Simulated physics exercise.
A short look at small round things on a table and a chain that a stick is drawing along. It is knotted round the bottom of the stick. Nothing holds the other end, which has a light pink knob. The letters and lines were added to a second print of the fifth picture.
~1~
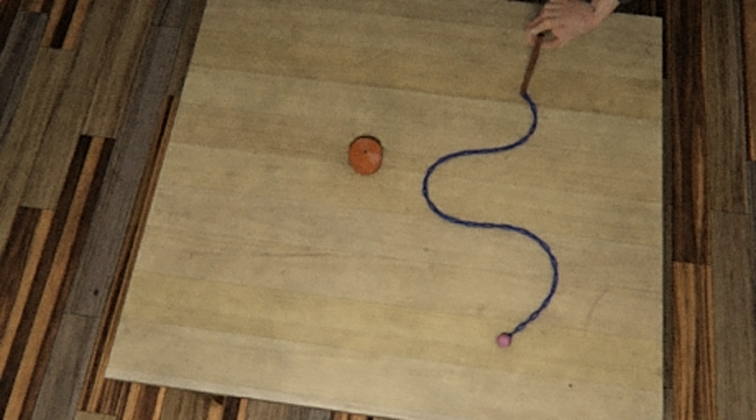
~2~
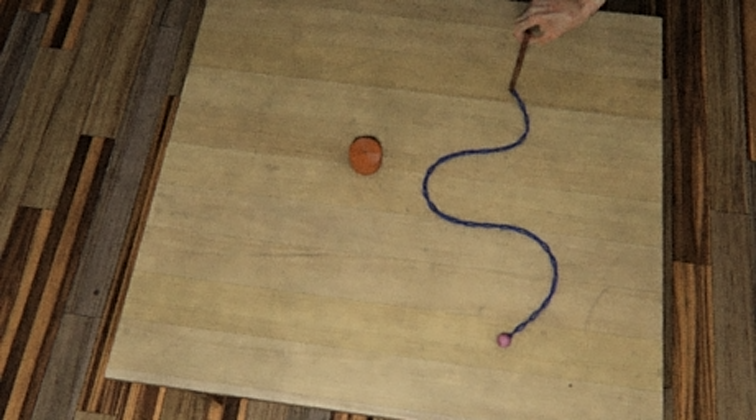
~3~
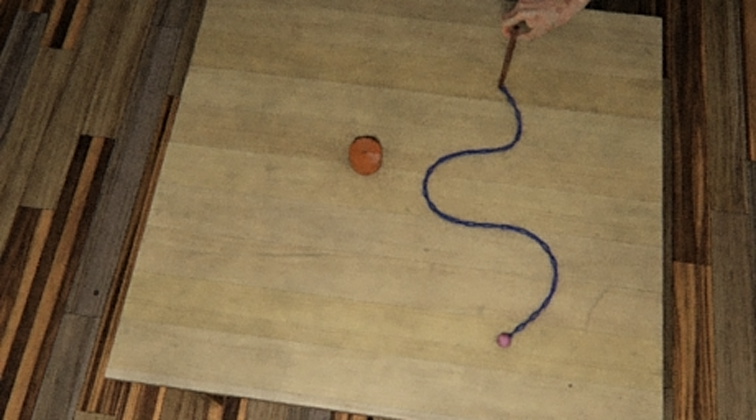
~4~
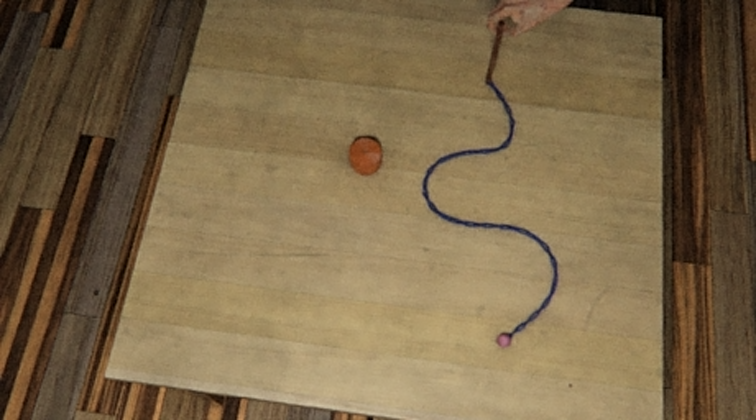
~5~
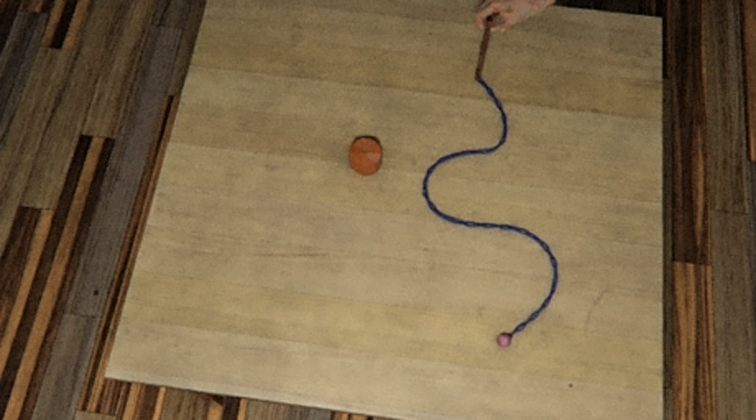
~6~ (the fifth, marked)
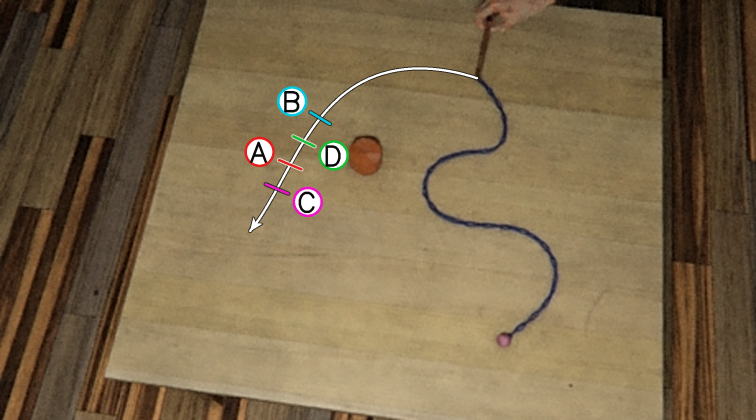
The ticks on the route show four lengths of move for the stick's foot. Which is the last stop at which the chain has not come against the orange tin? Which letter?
Up to mark A.
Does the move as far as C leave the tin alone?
No.
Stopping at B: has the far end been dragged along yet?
No.
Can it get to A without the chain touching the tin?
Yes.
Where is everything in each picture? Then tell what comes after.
In the first picture, free end (504, 341); orange tin (366, 157).
In the second picture, free end (504, 341); orange tin (366, 157).
In the third picture, free end (504, 341); orange tin (366, 157).
In the fourth picture, free end (504, 341); orange tin (366, 157).
In the fifth picture, free end (504, 341); orange tin (366, 157).
On the marked copy, A at (290, 165); B at (320, 118); C at (277, 189); D at (304, 141); the route from (477, 78) via (334, 102) to (250, 231).
Taking A. A third of the way, foot of the stick (397, 71), middle of the chain (445, 218), free end (504, 341).
Two thirds of the way, foot of the stick (328, 109), middle of the chain (445, 218), free end (504, 341).
When it is over, foot of the stick (290, 165), middle of the chain (445, 218), free end (504, 341); nothing has been touched.
As for the rest, B is safe but short; C brings the chain against the tin; D is safe but short.
